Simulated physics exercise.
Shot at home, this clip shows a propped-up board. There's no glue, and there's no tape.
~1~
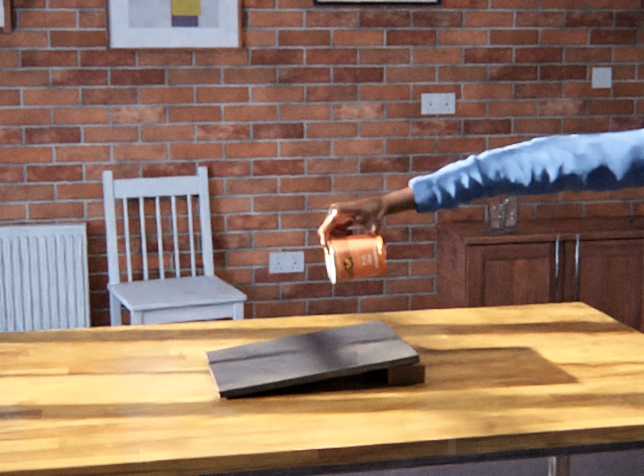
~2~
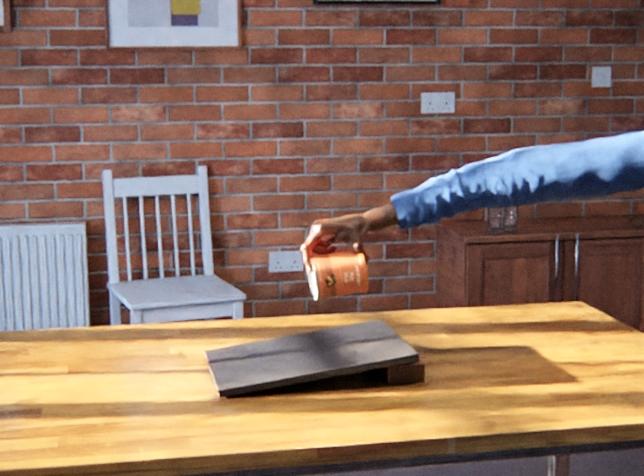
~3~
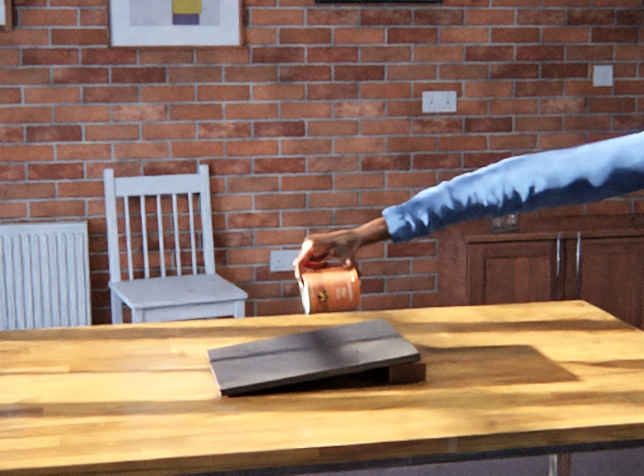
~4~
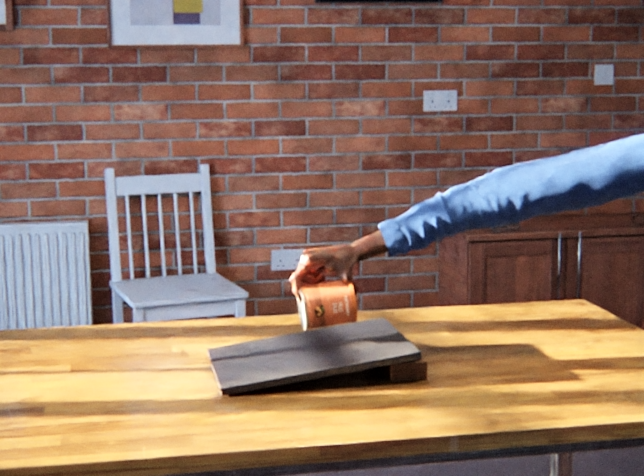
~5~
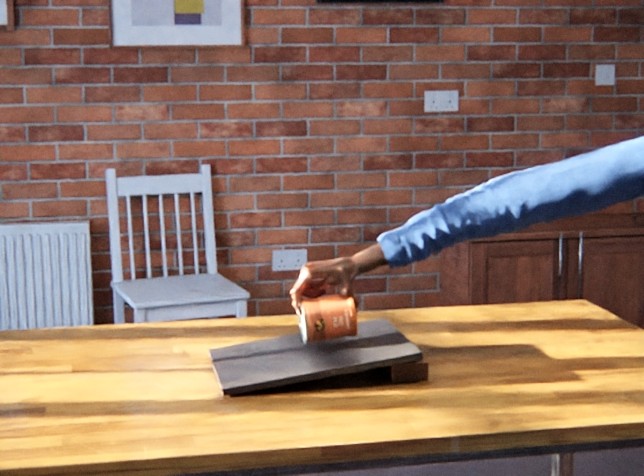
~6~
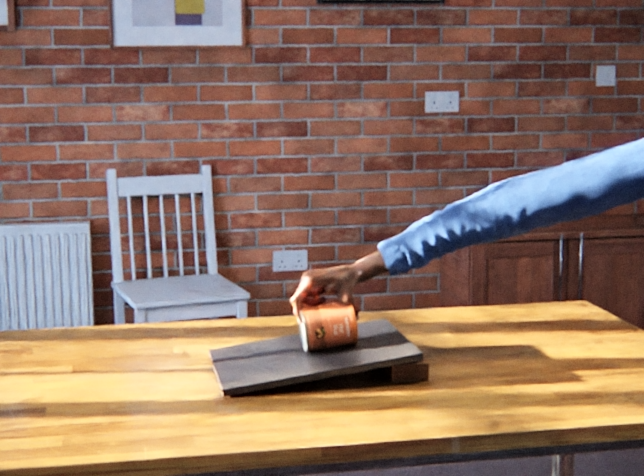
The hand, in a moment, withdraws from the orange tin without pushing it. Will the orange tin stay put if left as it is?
I predict it will keep its spot.
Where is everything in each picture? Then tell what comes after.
On its way; orange tin (355, 257), in the first picture.
On its way; orange tin (337, 274), in the second picture.
On its way; orange tin (329, 290), in the third picture.
On its way; orange tin (327, 304), in the fourth picture.
On its way; orange tin (327, 318), in the fifth picture.
Set down, still held; orange tin (327, 326), in the sixth picture.
Then, 0.20 s past the last view, nothing moves.
Then, 0.40 s past the last view, orange tin resting near (327, 326).
Finally, it is still in place. Final places as the last picture's camera would see them, orange tin near (327, 326). The orange tin remains at rest.
